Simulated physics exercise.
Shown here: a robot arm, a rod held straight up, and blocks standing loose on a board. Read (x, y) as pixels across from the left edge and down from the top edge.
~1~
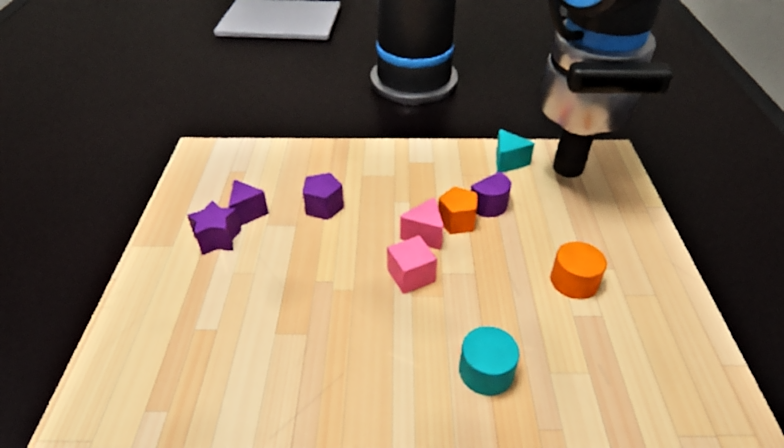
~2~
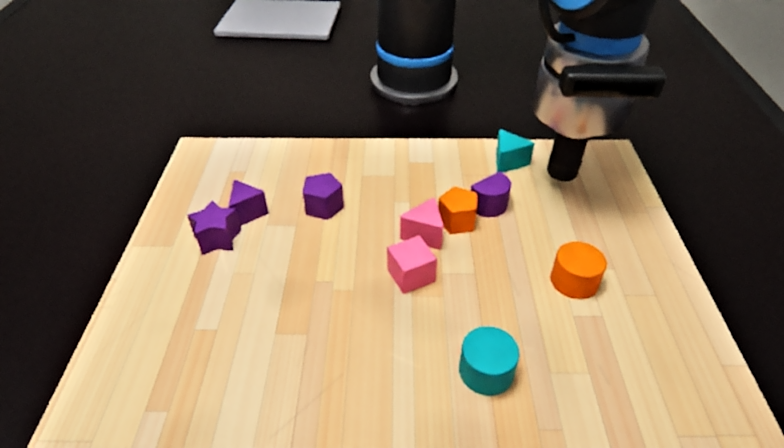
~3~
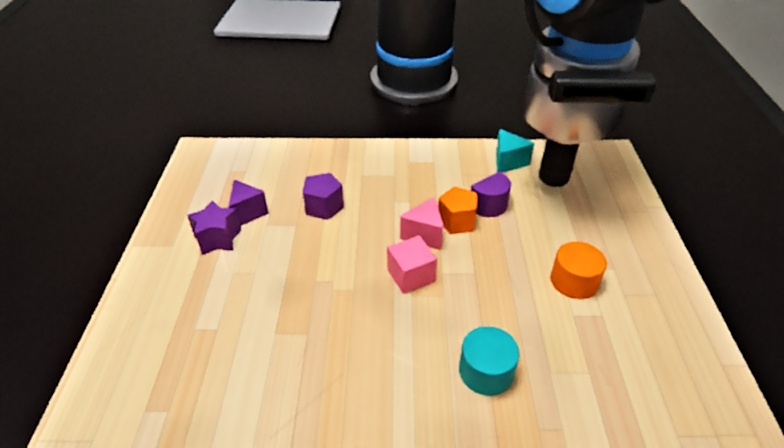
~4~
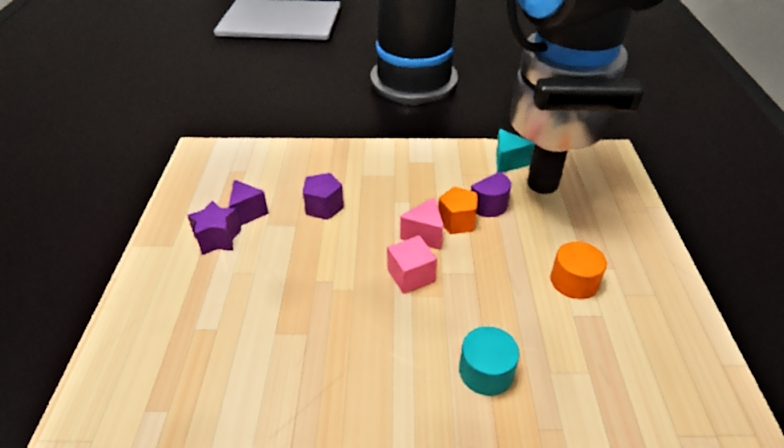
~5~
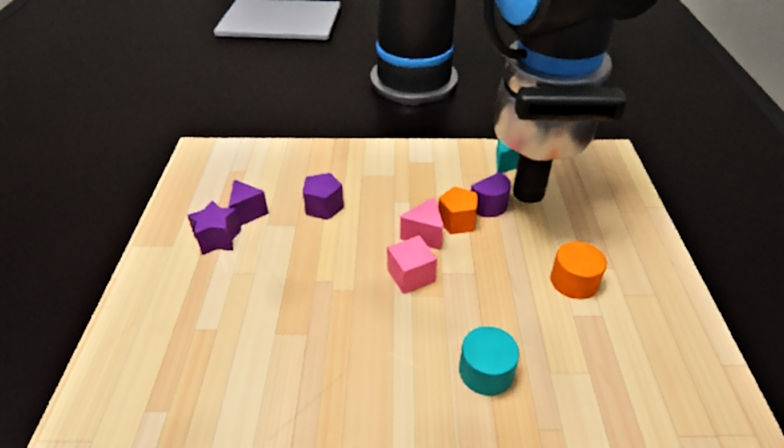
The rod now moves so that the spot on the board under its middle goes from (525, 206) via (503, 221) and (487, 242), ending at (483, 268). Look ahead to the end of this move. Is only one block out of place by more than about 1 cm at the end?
I expect so.
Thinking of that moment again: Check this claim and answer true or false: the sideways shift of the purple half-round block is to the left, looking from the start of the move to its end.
The statement is false.
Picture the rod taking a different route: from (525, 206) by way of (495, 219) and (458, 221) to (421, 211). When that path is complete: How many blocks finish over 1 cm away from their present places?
Going by the path, three or more blocks will move.
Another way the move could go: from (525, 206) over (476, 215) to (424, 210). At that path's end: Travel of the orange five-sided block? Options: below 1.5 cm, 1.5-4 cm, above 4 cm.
Displaced more than 4 cm.
The first path, step by step. One third of the way, rod at (504, 209); orange five-sided block at (456, 200); purple half-round block at (481, 183).
Two thirds of the way, rod at (489, 230); orange five-sided block at (456, 200); purple half-round block at (481, 183).
At the end, rod at (485, 255); pink triangular block still; orange five-sided block at (456, 200); purple half-round block at (481, 183).
